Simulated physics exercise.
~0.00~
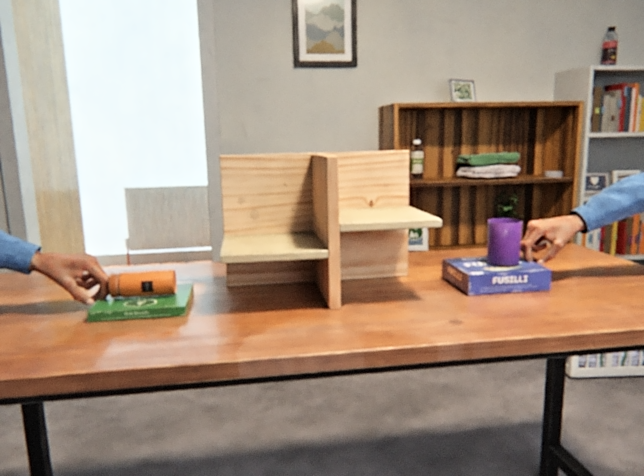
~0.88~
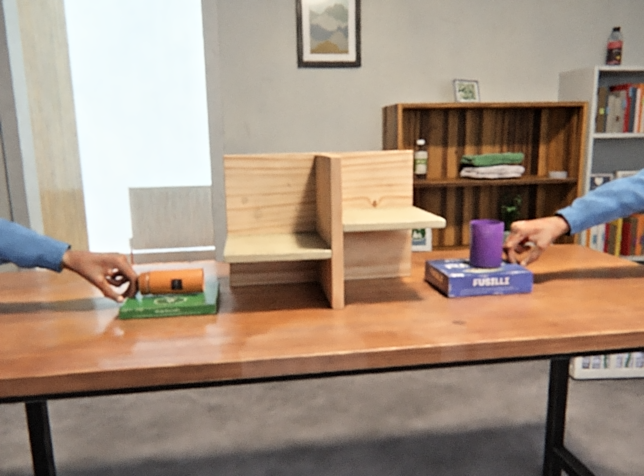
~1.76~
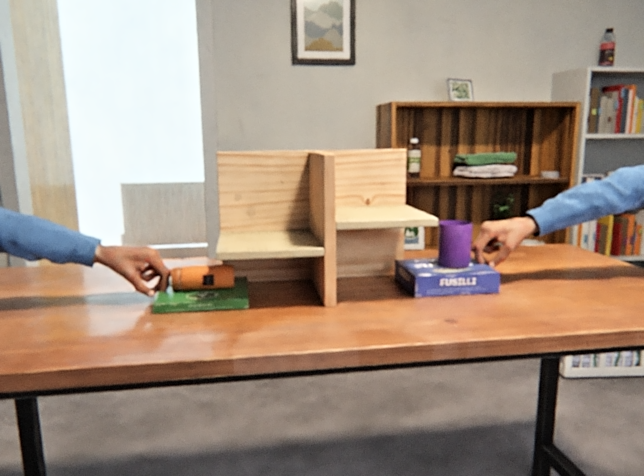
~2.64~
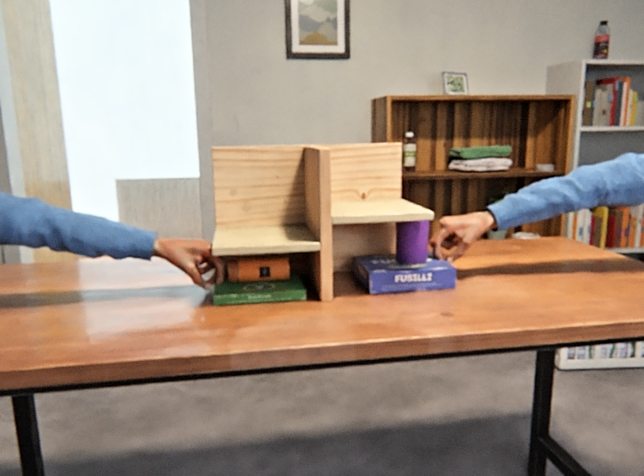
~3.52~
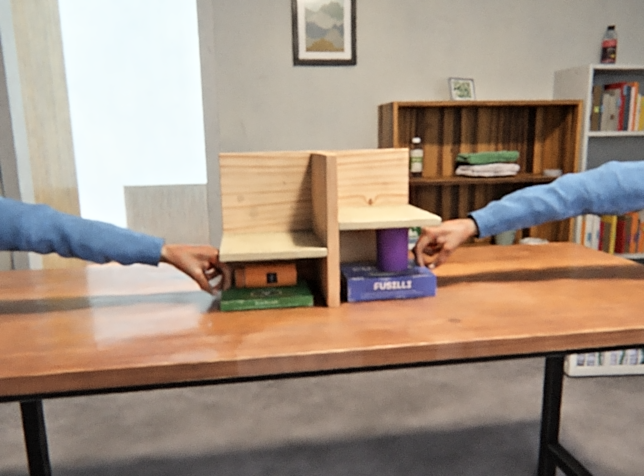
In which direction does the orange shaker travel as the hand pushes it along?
The orange shaker travels to the right, riding on the green packet until it is under the shelf.
An orange shaker lying on a green packet slides right while an upright purple beaker on a blue packet slides left, each pushed by a hand towards a wooden shelf on a table. Both pass beneath the low shelf boards, the shaker still on its side and the beaker still upright.
